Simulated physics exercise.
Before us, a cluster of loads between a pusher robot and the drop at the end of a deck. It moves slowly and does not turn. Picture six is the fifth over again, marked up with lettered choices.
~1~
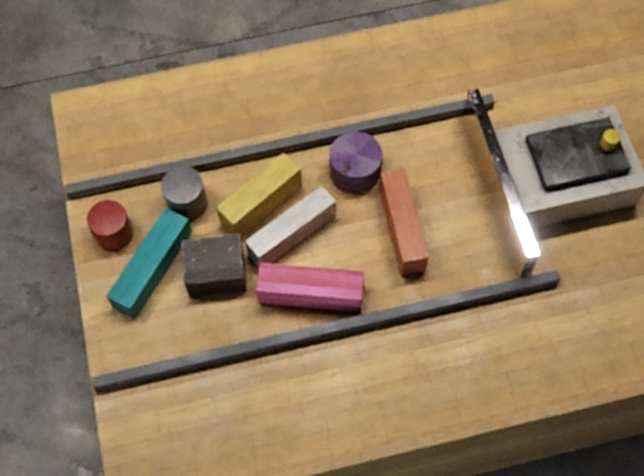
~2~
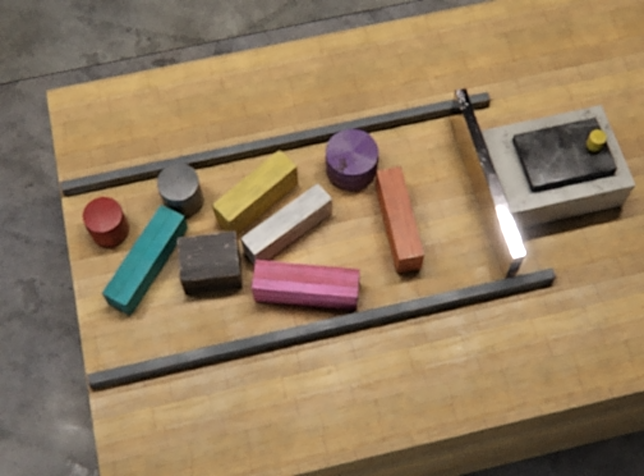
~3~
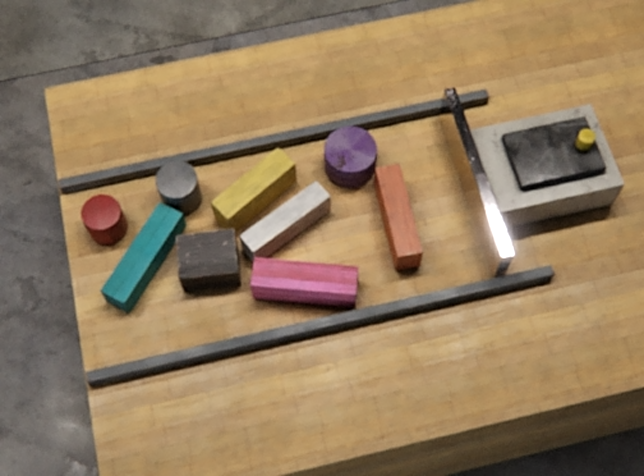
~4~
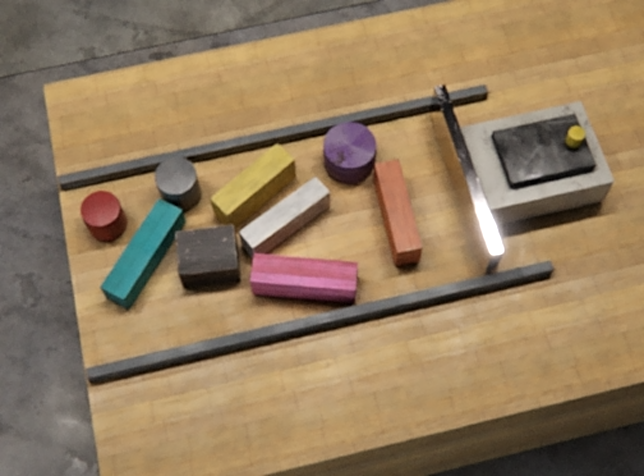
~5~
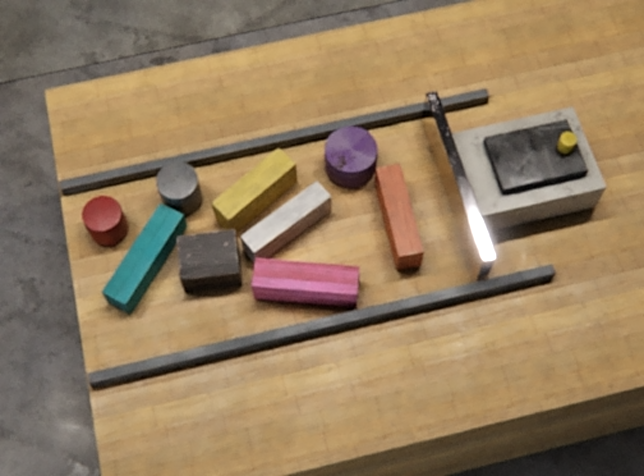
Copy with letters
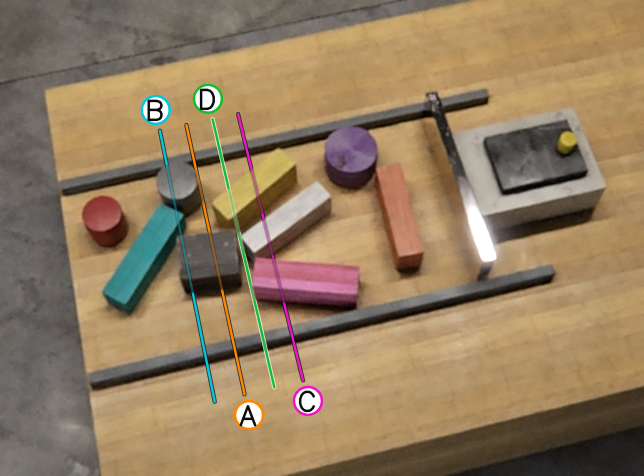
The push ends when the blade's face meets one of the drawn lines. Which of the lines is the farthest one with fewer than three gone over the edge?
At B, and not beyond.
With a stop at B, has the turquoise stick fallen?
Yes.
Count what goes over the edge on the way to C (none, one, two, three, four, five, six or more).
In all, none.
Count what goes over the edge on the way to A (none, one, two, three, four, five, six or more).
The count is none.
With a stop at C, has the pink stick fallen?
By then, no.
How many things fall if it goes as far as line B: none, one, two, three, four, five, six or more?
Two.
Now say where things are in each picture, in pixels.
Turquoise stick (151, 263); yellow bar (261, 197); pink stick (311, 287), in the first picture.
Robot (558, 154); red canister (106, 222), in the second picture.
Robot (547, 153); purple canister (351, 158), in the third picture.
Robot (537, 151); orange bar (397, 212), in the fourth picture.
Robot (529, 157); turquoise stick (146, 258); yellow bar (256, 192); pink stick (307, 282), in the fifth picture.
On the marked copy, A at (214, 251); B at (186, 257); C at (268, 239); D at (242, 245).
Taking B. A third of the way, robot (432, 178); pink stick (293, 286); purple canister (314, 166).
Two thirds of the way, robot (333, 200); turquoise stick (126, 259); grey canister (144, 189).
When it is over, robot (257, 218); red canister over the edge; turquoise stick over the edge; two fallen.
As for the rest, A is within the limit but short; C is within the limit but short; D is within the limit but short.
